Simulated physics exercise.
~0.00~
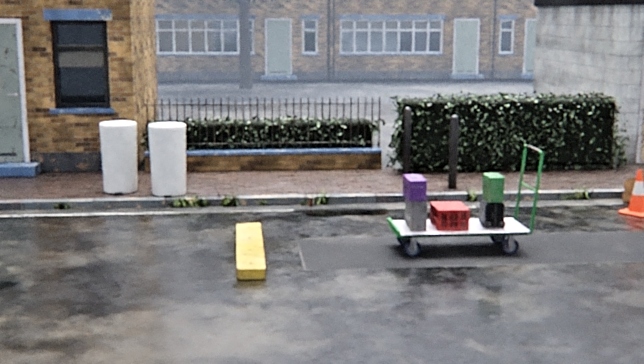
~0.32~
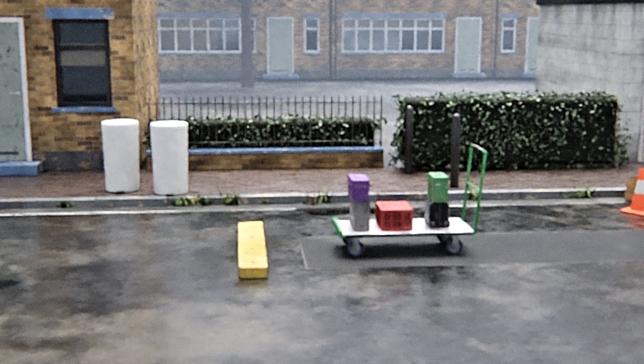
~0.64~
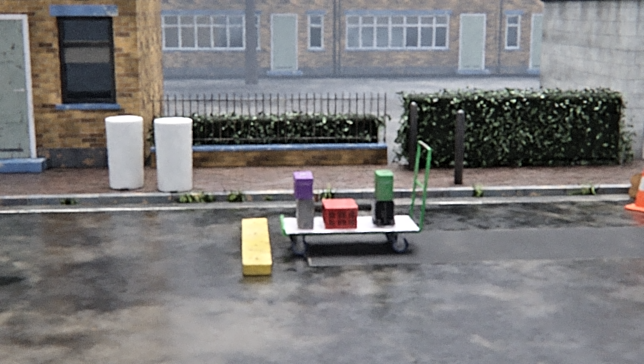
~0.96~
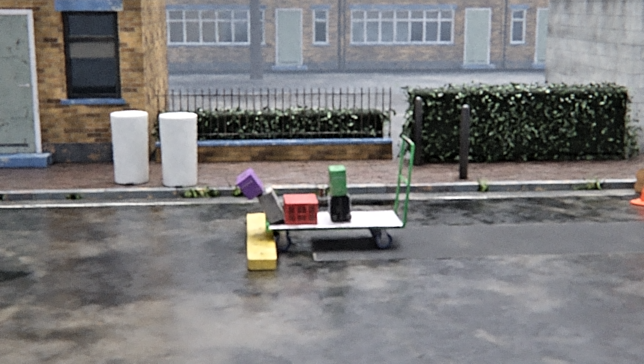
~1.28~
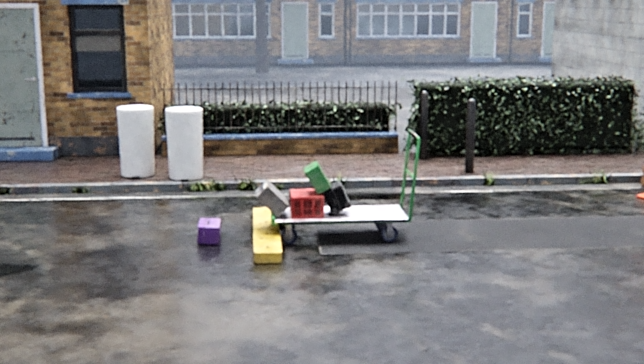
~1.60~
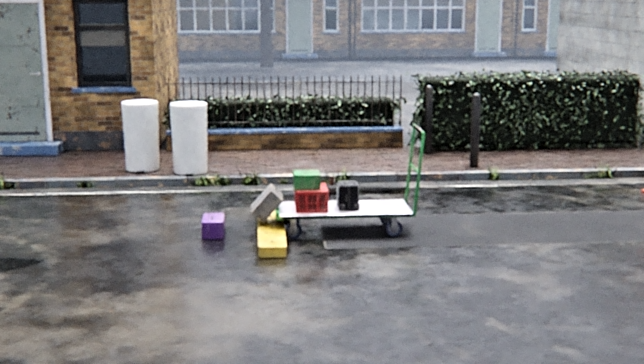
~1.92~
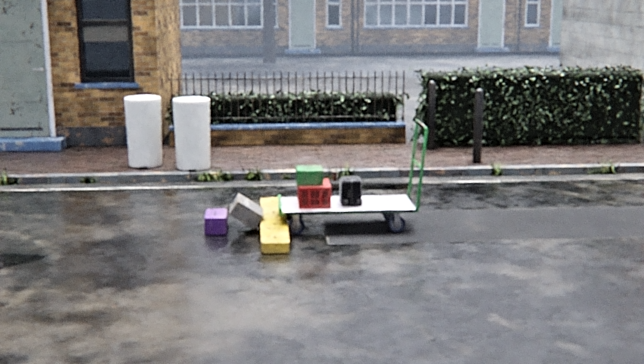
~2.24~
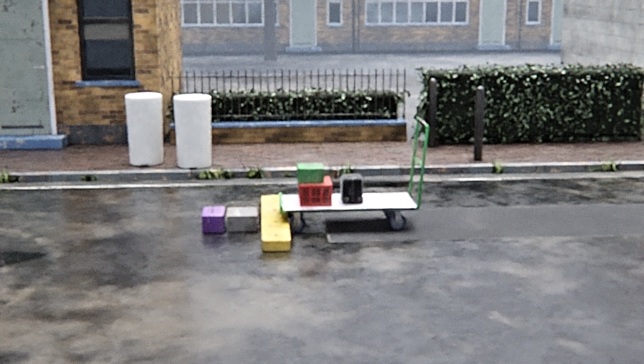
A flat cart with a white deck and green handle rolls left along a wet street toward a yellow wheel stop, seen from across the road, with brick buildings, hedges and two white bollards behind. It carries a purple box on a grey one at the front, a red crate in the middle, and a green box on a black case behind. The cart halts at the stop, and the purple box tumbles to the road. The green box tips onto the crate while the grey one topples over the stop. Finally, purple and grey lie on the road, the rest aboard.
